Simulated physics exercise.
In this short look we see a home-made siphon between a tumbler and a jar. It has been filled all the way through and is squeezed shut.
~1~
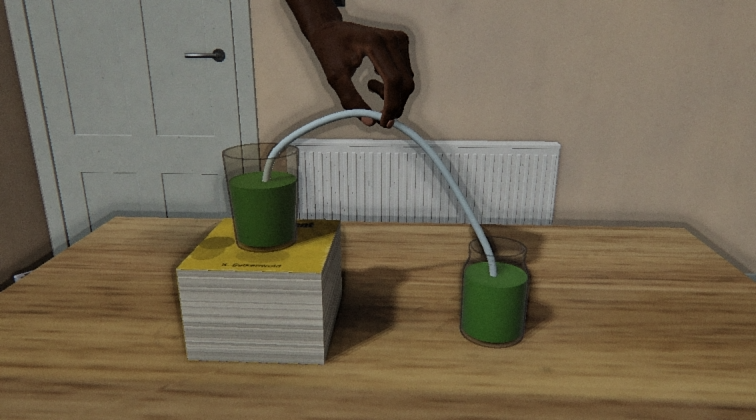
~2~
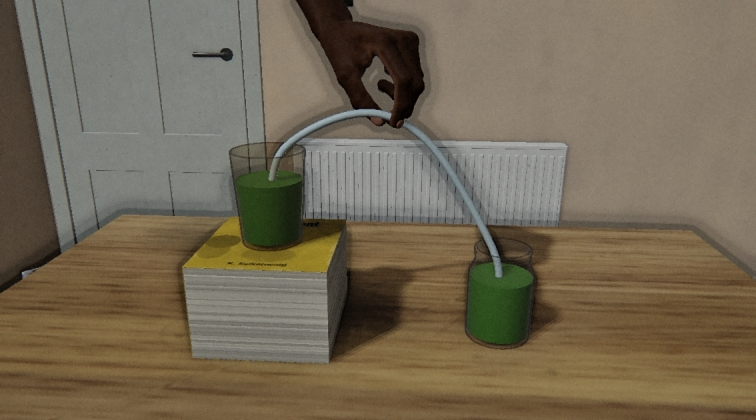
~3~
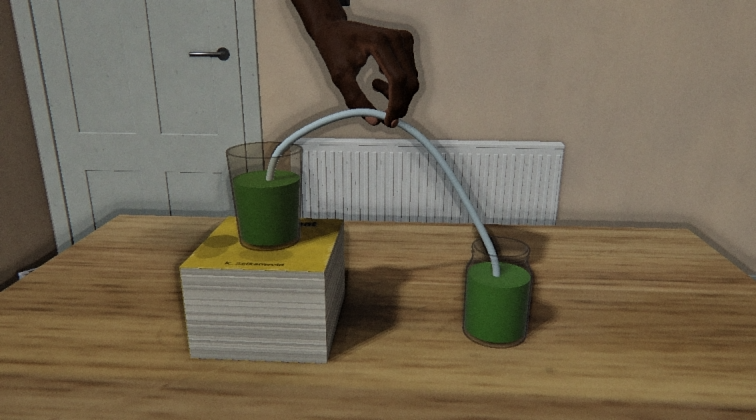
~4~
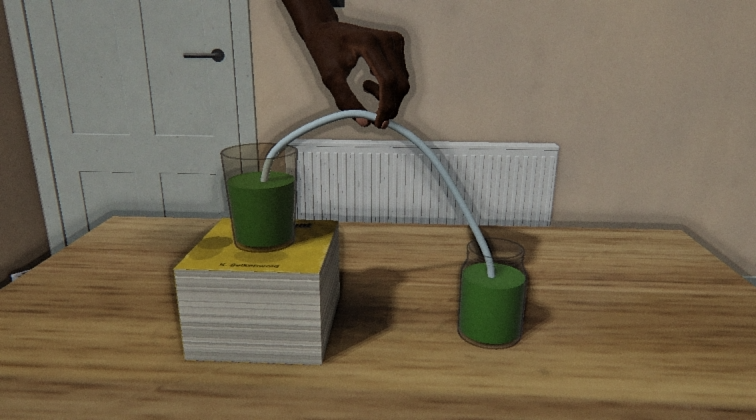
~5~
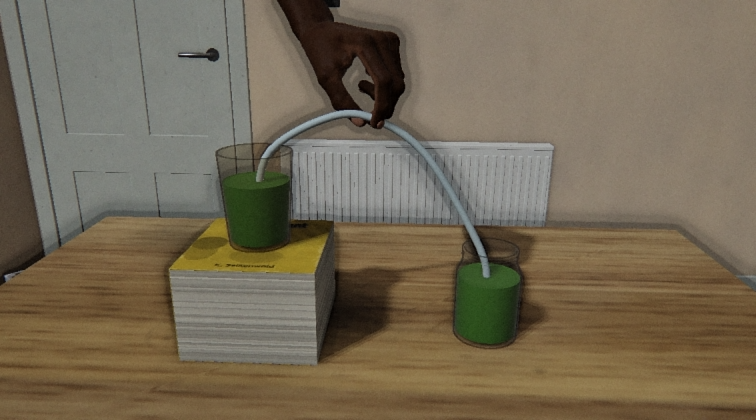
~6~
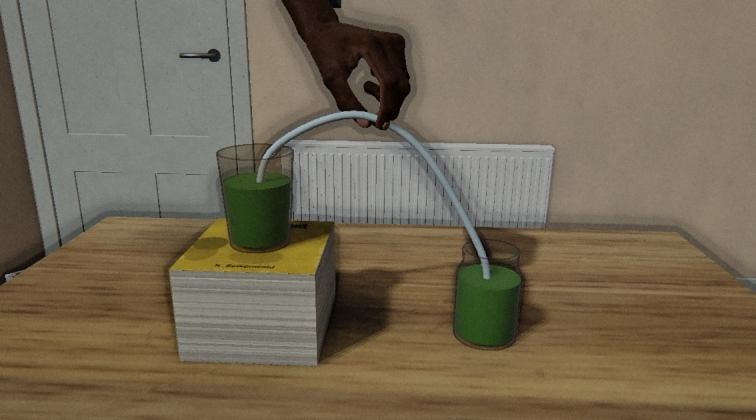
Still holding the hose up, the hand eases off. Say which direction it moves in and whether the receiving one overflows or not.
Prediction - it flows - rightward, one that fills - overflow.
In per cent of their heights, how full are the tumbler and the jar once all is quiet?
In order, 15 percent then 100 percent.
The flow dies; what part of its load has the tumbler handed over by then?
Roughly 80 per cent.
Shortly, the tumbler is about half full; the jar is nearly full.
Then, the tumbler is about a quarter full; the jar is full to the brim; the lower one has lost some.
At the finish, the tumbler is nearly empty; the jar is full to the brim; the lower one has lost some.
